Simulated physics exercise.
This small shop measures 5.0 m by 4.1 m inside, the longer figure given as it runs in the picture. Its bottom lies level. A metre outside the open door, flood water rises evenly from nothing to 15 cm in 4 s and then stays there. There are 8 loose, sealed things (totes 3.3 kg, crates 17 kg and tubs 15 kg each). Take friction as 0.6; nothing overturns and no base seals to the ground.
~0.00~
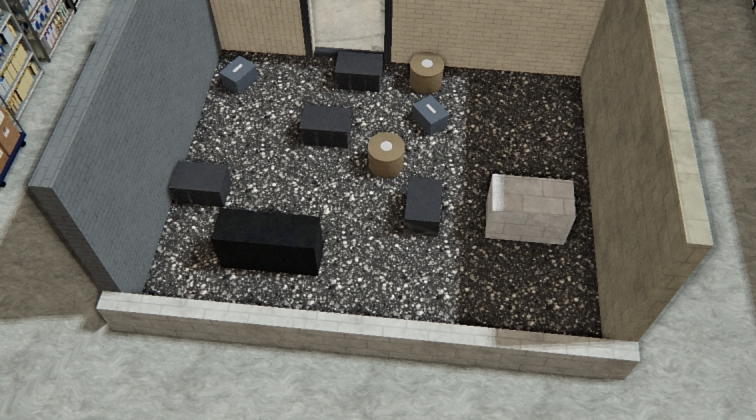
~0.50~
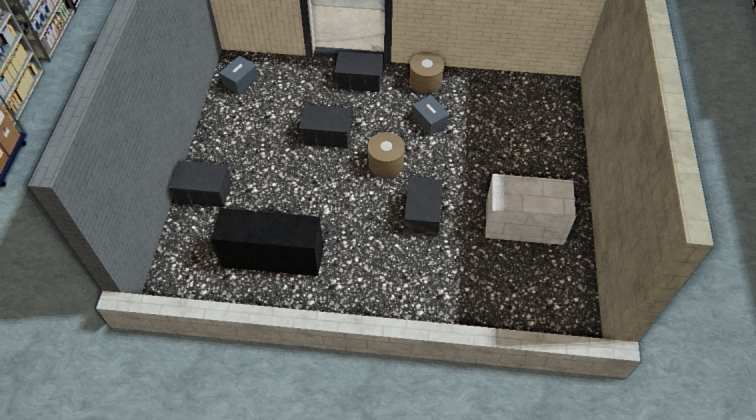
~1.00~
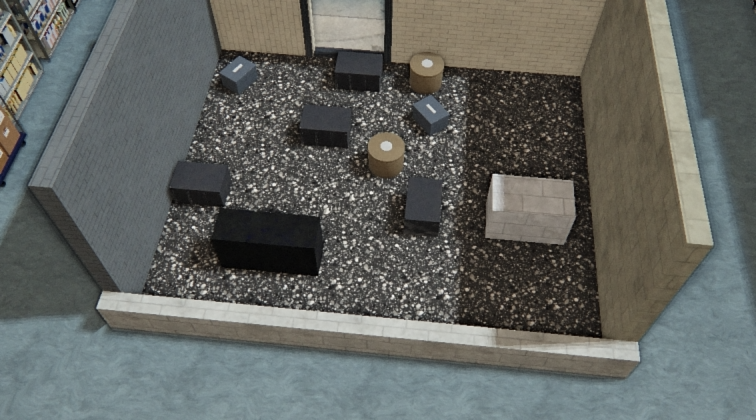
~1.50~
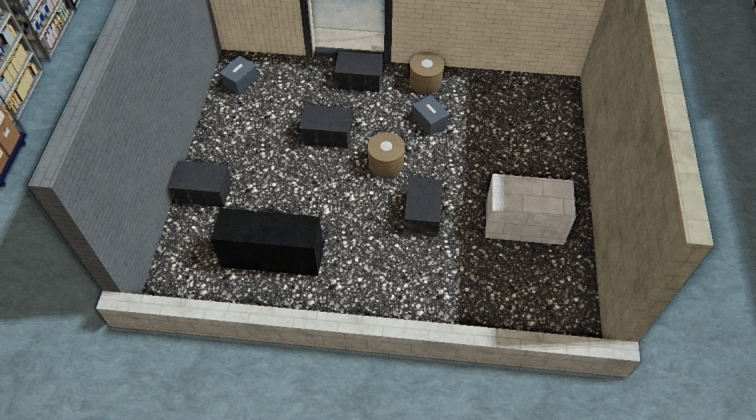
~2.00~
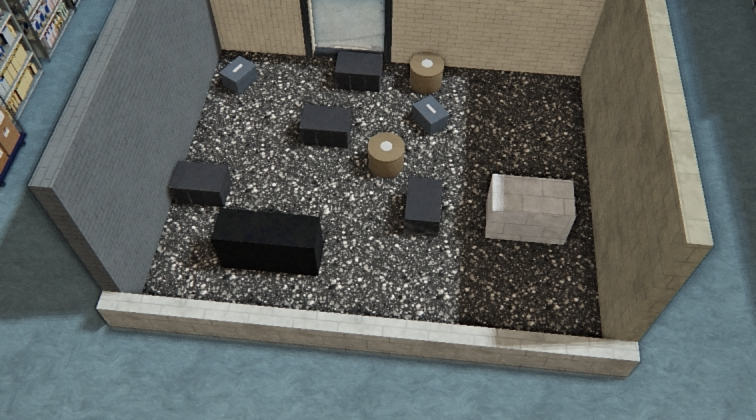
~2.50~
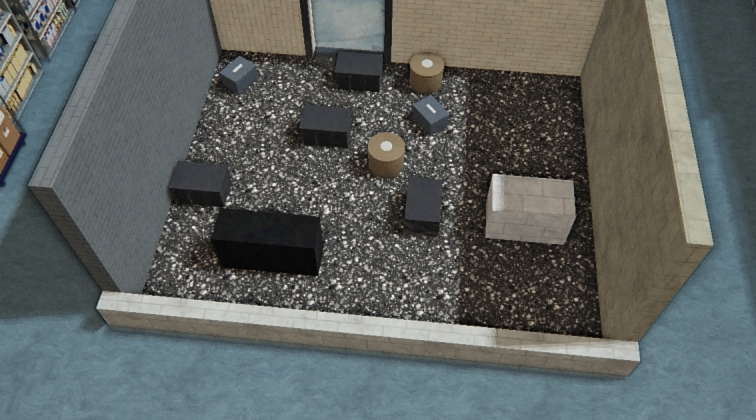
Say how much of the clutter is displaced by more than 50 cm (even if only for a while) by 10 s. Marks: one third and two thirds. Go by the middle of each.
It is from one to two thirds.
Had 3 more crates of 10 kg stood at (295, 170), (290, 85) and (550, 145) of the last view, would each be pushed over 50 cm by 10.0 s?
In that order: Less, over, short of it.
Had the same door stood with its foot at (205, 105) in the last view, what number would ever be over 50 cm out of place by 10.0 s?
Then 2.
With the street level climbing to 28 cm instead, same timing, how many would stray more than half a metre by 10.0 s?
Then 4.
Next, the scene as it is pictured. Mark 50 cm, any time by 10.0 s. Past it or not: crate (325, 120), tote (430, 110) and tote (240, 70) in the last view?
In that order: Under, more, past it.
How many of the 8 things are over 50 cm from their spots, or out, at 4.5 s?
0 of them.
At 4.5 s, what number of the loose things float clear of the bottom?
I count 0.
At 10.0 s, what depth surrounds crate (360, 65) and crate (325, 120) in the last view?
Roughly 5 and 5 cm.
After 3.5 s 0 of 8 are over 50 cm from their spots; 0 afloat.
After 4.5 s 0 of 8 are over 50 cm from their spots; 0 afloat.
After 7.0 s 2 of 8 are over 50 cm from their spots; 0 afloat.
After 10.0 s 3 of 8 are over 50 cm from their spots, and 3 have been at some point; 1 afloat.
